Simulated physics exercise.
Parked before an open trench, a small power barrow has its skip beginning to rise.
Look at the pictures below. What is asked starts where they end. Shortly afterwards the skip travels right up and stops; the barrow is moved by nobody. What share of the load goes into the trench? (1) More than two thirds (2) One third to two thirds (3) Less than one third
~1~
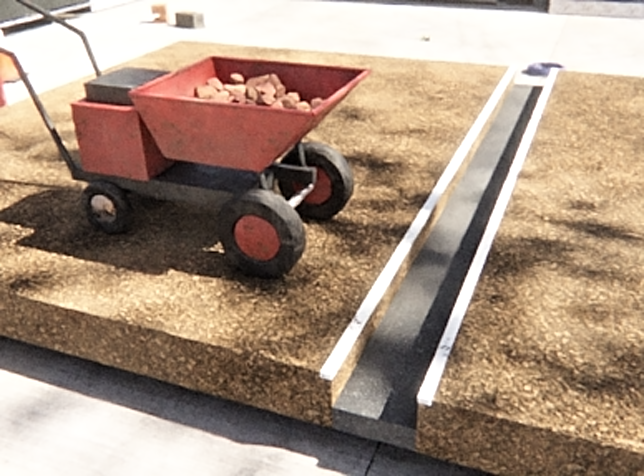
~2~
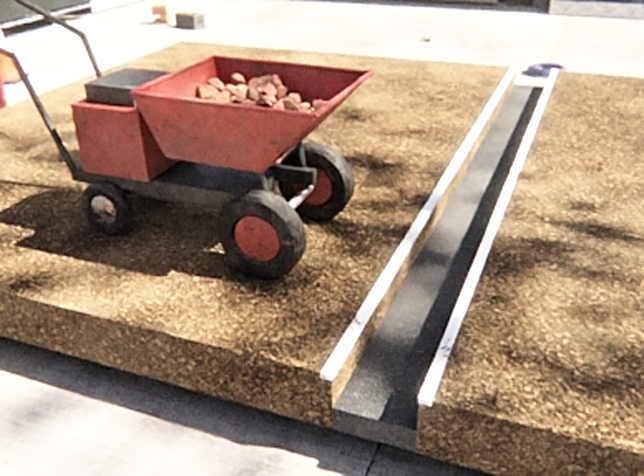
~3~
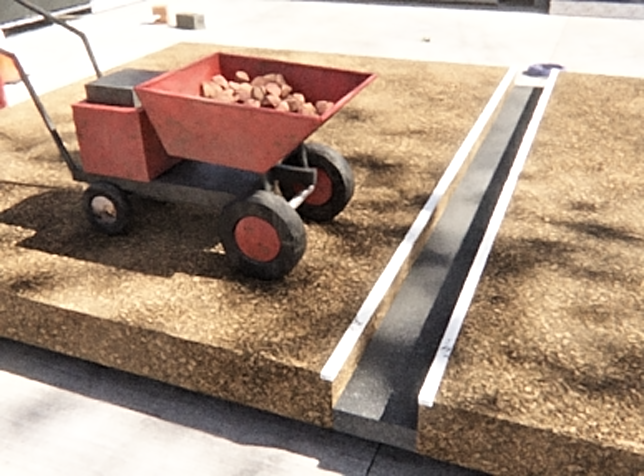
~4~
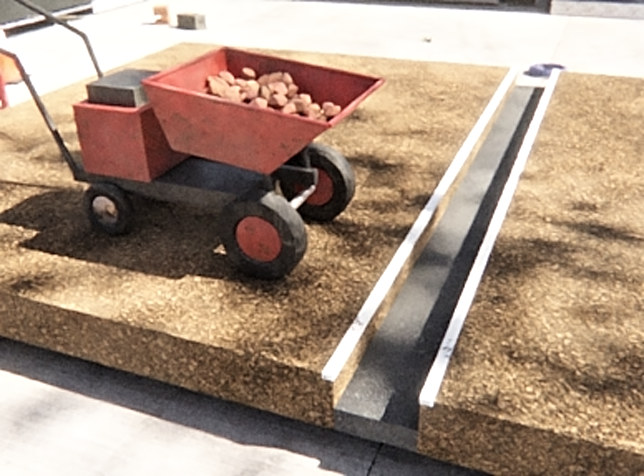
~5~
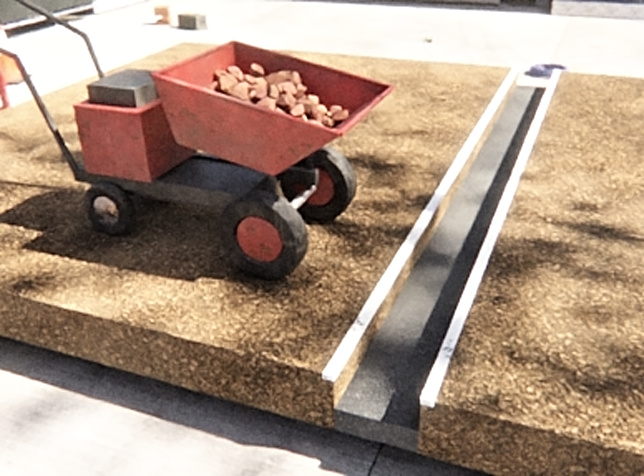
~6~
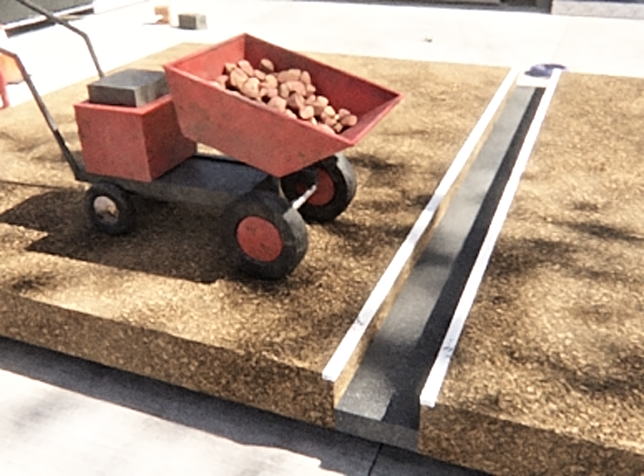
Answer: 1.
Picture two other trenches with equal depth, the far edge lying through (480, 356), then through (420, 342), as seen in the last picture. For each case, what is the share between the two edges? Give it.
The first try comes out at 100 percent and the second at 50 percent.
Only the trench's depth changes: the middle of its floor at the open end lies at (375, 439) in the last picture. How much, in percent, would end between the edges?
It would be close to 90 percent.
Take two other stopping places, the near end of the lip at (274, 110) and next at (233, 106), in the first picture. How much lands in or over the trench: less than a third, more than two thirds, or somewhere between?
In turn: Above two thirds; in the middle band.
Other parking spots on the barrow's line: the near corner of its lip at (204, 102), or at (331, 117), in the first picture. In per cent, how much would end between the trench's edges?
Roughly 30 per cent, and 60 per cent.
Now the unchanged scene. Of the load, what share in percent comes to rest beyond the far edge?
It comes to close to 10 %.
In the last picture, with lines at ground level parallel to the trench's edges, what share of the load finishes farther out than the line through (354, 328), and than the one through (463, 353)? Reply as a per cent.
That's 90 in a hundred for the first and 10 in a hundred for the second.
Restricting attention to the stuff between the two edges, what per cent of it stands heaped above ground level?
My estimate would be close to 20 per cent.
Soon after the last picture, skip tipped steeply; all in the skip.
A little later, skip tipped right over; most in the skip; about a quarter in or heaped over the trench; a stray few beyond it.
Later still, skip tipped right over; a small part in the skip; most in or heaped over the trench; a small part beyond it.
At rest, skip tipped right over; a small part in the skip; most in or heaped over the trench; a small part beyond it.
